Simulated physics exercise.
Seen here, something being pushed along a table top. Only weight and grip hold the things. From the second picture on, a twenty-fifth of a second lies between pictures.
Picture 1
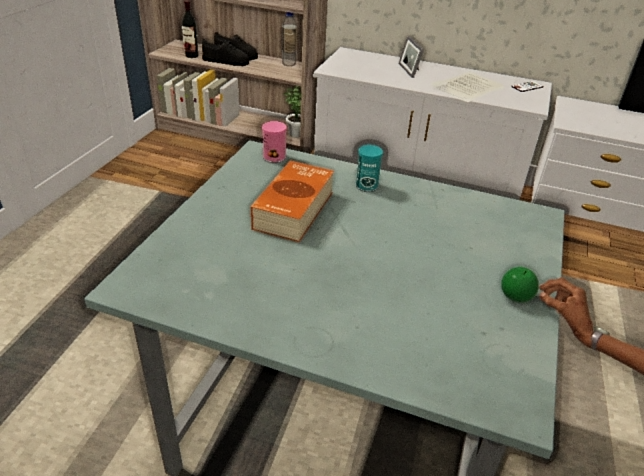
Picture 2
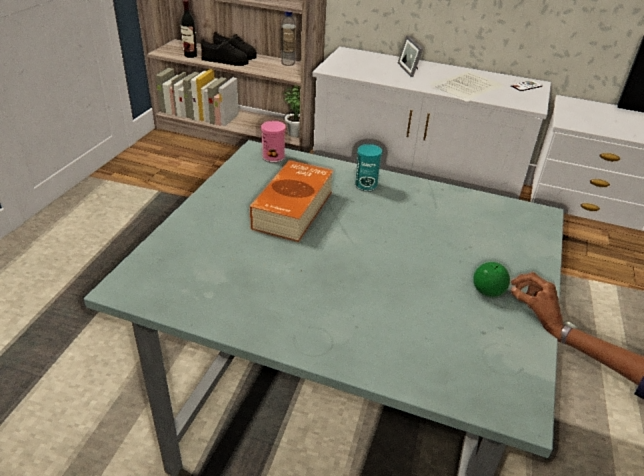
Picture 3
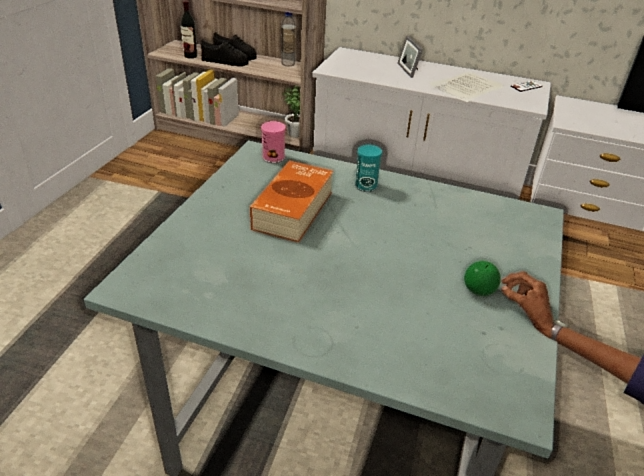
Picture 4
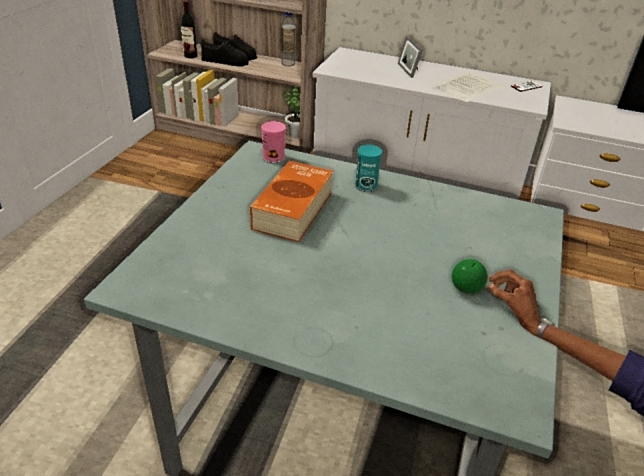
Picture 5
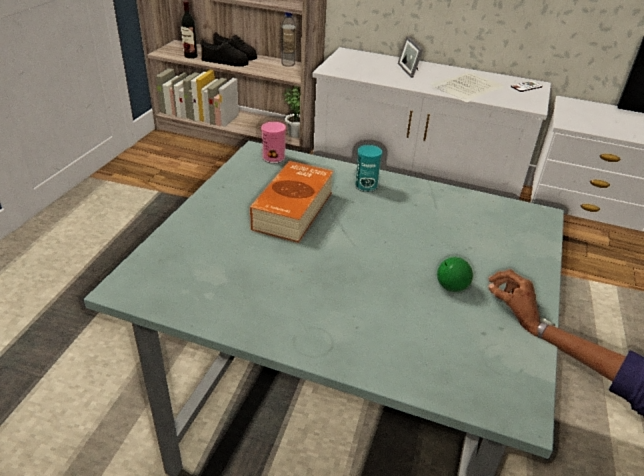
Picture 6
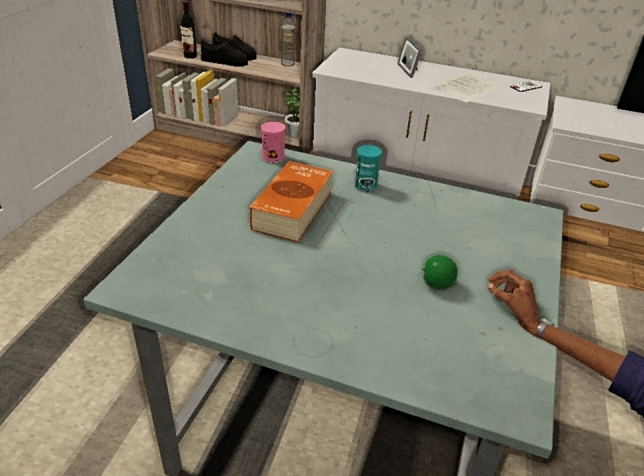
In the video, a hand at the right pushes a round green apple leftward across a table holding an orange book and two small containers, then the hand stays back while the apple moves a little farther left.
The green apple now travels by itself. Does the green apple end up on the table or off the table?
The green apple goes over the edge.
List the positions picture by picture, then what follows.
In the first frame, under the hand; green apple (520, 285).
In the second frame, under the hand; green apple (492, 280).
In the third frame, under the hand; green apple (482, 279).
In the fourth frame, green apple (470, 277).
In the fifth frame, green apple (455, 275) shifted a little.
In the sixth frame, green apple (440, 272) shifted about its own width.
Then, 0.50 s on from there, green apple shifted well along near (275, 246).
Then, 1.10 s on from there, green apple now off the table.
In the end, off the table, green apple.
